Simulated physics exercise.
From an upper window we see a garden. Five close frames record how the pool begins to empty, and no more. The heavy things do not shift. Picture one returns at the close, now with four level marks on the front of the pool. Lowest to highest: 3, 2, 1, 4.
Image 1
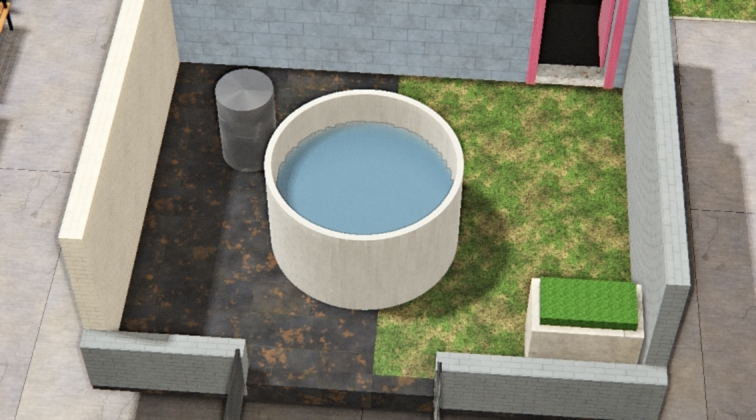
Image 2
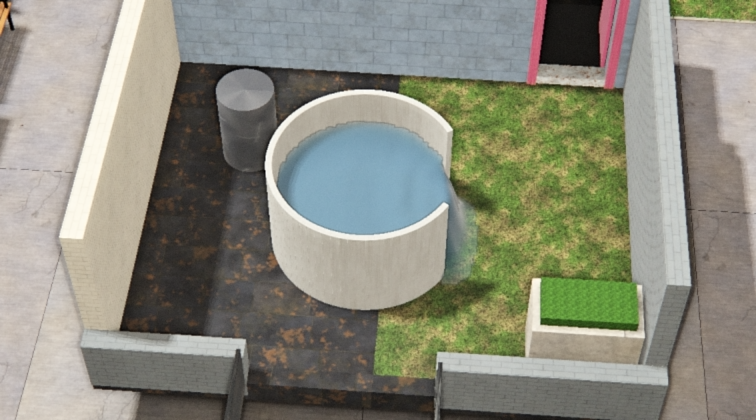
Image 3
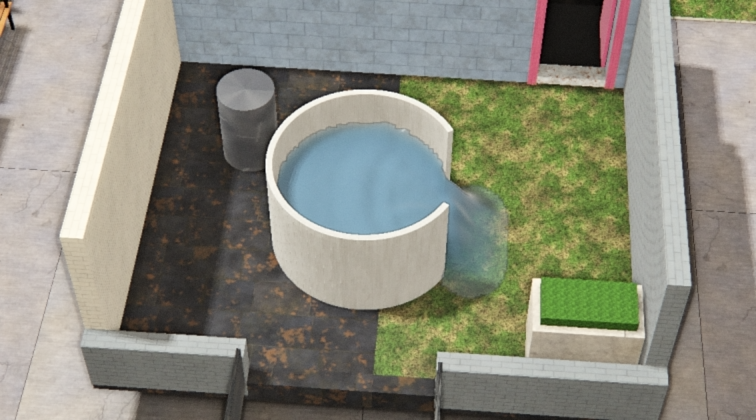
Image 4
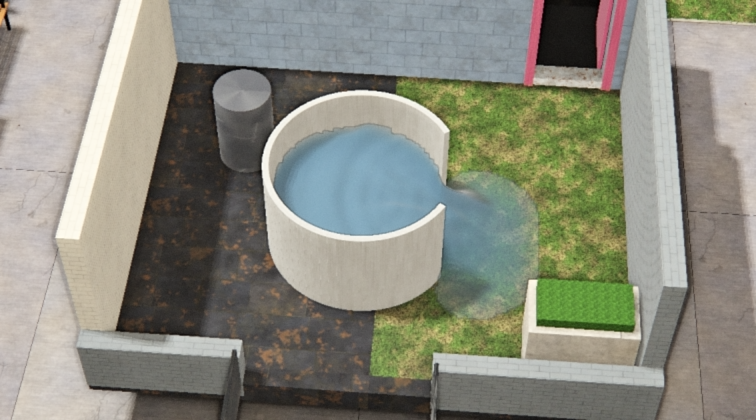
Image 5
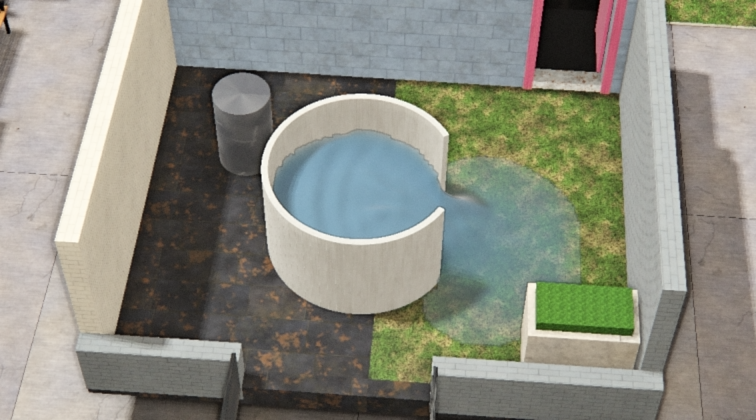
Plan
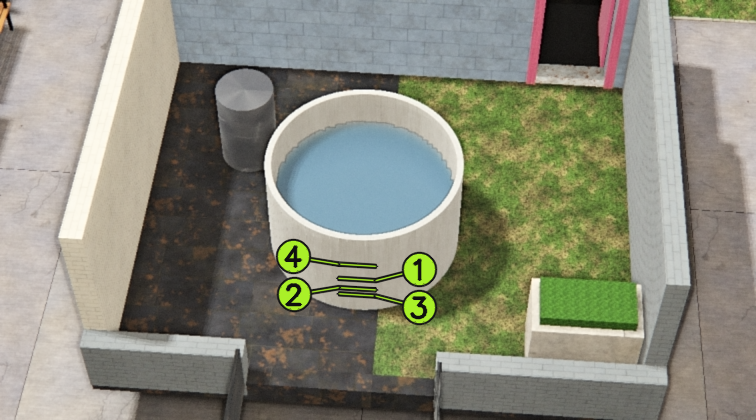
We see a walled garden from above, with a round pool of still water; then a section of the pool's right side is gone, and water pours through the gap and spreads in a widening sheet across the grass.
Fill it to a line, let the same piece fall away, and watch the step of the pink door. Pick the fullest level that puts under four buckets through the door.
That is mark 2.
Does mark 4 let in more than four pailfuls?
Yes, it does.
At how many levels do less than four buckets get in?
Two.
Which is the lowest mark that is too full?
Here it is mark 1.
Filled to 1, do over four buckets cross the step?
Yes, that goes wrong.
On the marked copy, 1 at (357, 279); 2 at (357, 288); 3 at (357, 294); 4 at (356, 265); from the bottom up 3, 2, 1, 4.
For mark 1, about 8 bucketfuls get in.
For mark 2, a splash gets over, under a bucket.
For mark 3, nothing gets over.
For mark 4, dozens of bucketfuls pour in.
